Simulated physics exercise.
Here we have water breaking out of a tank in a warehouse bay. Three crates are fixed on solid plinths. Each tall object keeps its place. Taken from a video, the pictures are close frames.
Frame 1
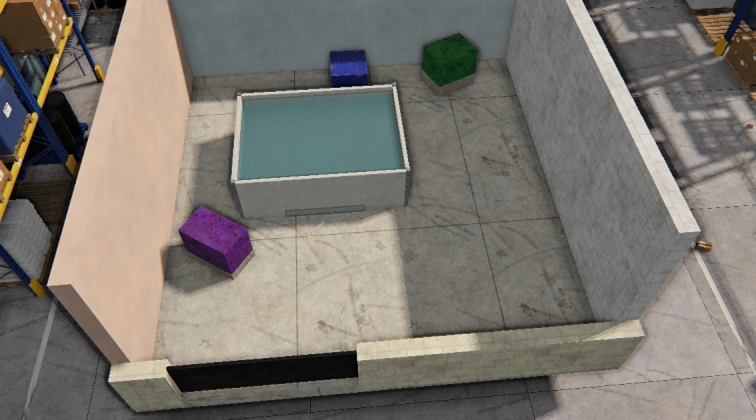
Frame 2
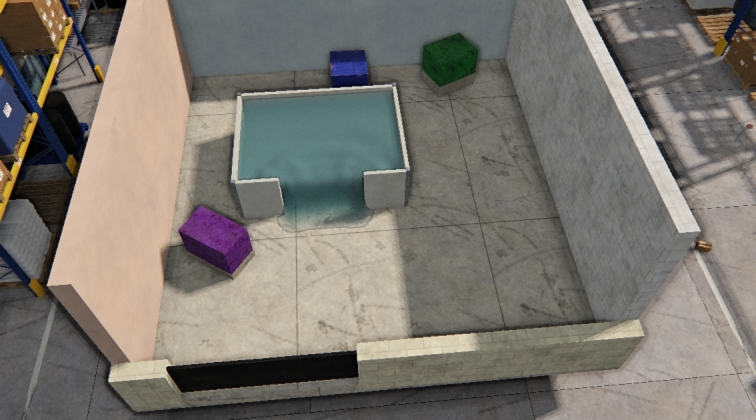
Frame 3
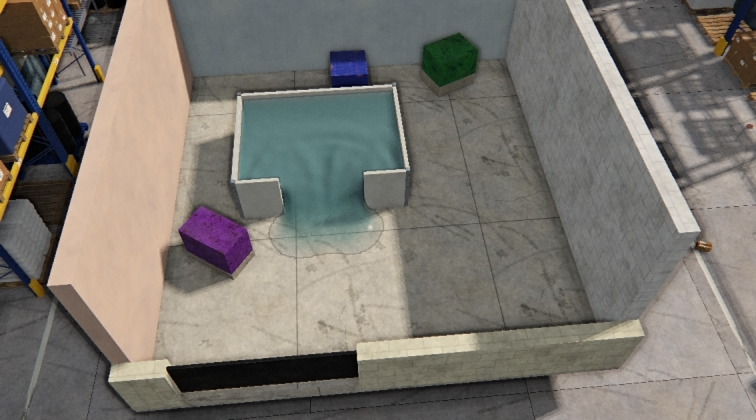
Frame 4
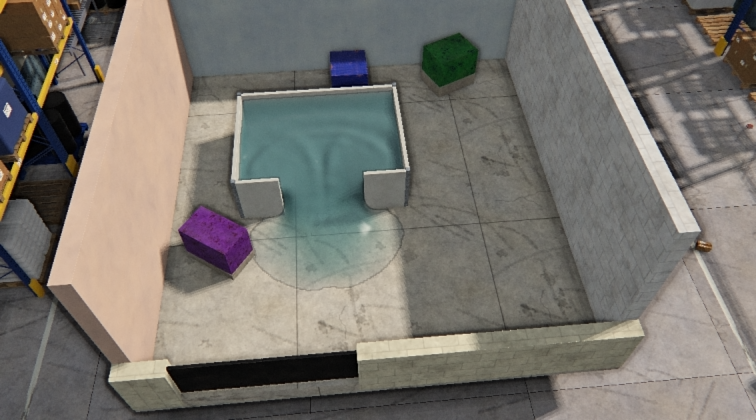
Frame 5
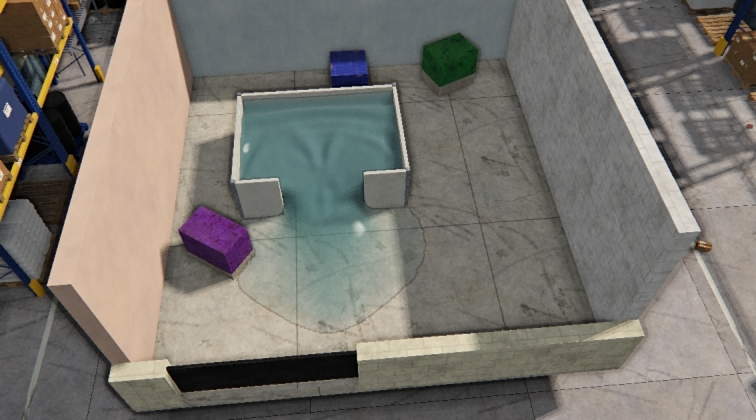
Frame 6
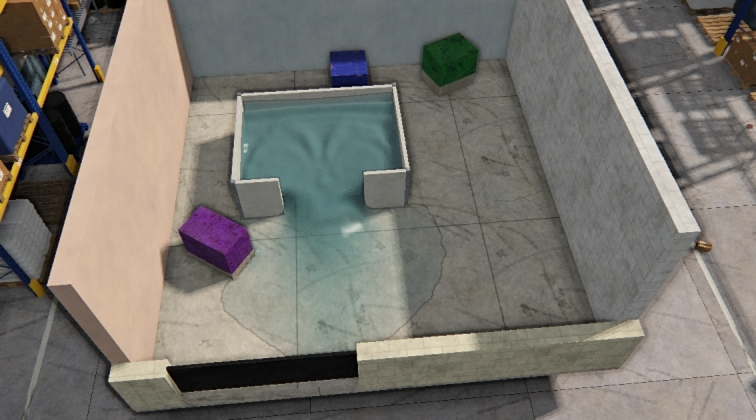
Water pours through a gap in the tank's front and spreads across the warehouse floor.
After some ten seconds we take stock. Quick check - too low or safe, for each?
Green crate safe; purple crate too low; blue crate too low.
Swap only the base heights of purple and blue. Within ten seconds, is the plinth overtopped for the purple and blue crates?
I'd say the purple crate gets swamped and the blue crate gets swamped.
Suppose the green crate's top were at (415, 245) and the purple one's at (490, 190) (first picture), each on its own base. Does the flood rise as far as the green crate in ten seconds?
Result for green: Overtopped.
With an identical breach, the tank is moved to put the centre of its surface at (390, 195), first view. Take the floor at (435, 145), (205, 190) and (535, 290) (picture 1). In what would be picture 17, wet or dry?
Results in order - left untouched, left untouched, swamped.
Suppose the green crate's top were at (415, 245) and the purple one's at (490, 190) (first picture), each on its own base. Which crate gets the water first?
It is the crate marked green.
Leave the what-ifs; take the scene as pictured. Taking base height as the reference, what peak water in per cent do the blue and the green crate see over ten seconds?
350 and 80 per cent, roughly.
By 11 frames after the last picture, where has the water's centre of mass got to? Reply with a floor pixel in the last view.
Point: (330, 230).
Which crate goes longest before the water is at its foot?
Last of all: The crate marked blue.
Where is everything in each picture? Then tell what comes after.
In the first frame, the water tank at (319, 134) is whole and still.
In the second frame, the front is at (368, 217), out from the gap at (324, 197).
In the third frame, water pours out at (324, 200) and has run to (367, 244).
In the fourth frame, the front is at (354, 281), out from the gap at (324, 201).
In the fifth frame, water pours out at (324, 200) and has run to (345, 324).
In the sixth frame, water pours out at (324, 200) and has run to a hidden place.
A moment on, water covers 30 % of the floor; the green crate not reached, the purple crate water round its plinth, the blue crate not reached.
Next, water covers 40 % of the floor; the green crate not reached, the purple crate water round its plinth, the blue crate not reached.
Then, water covers 60 % of the floor; the green crate not reached, the purple crate water round its plinth, the blue crate not reached.
Later, water covers 95 % of the floor; the green crate water round its plinth, the purple crate water round its plinth, the blue crate water round its plinth.
In the end, water covers 100 % of the floor; the green crate stayed above the water, the purple crate was topped, the blue crate was topped.
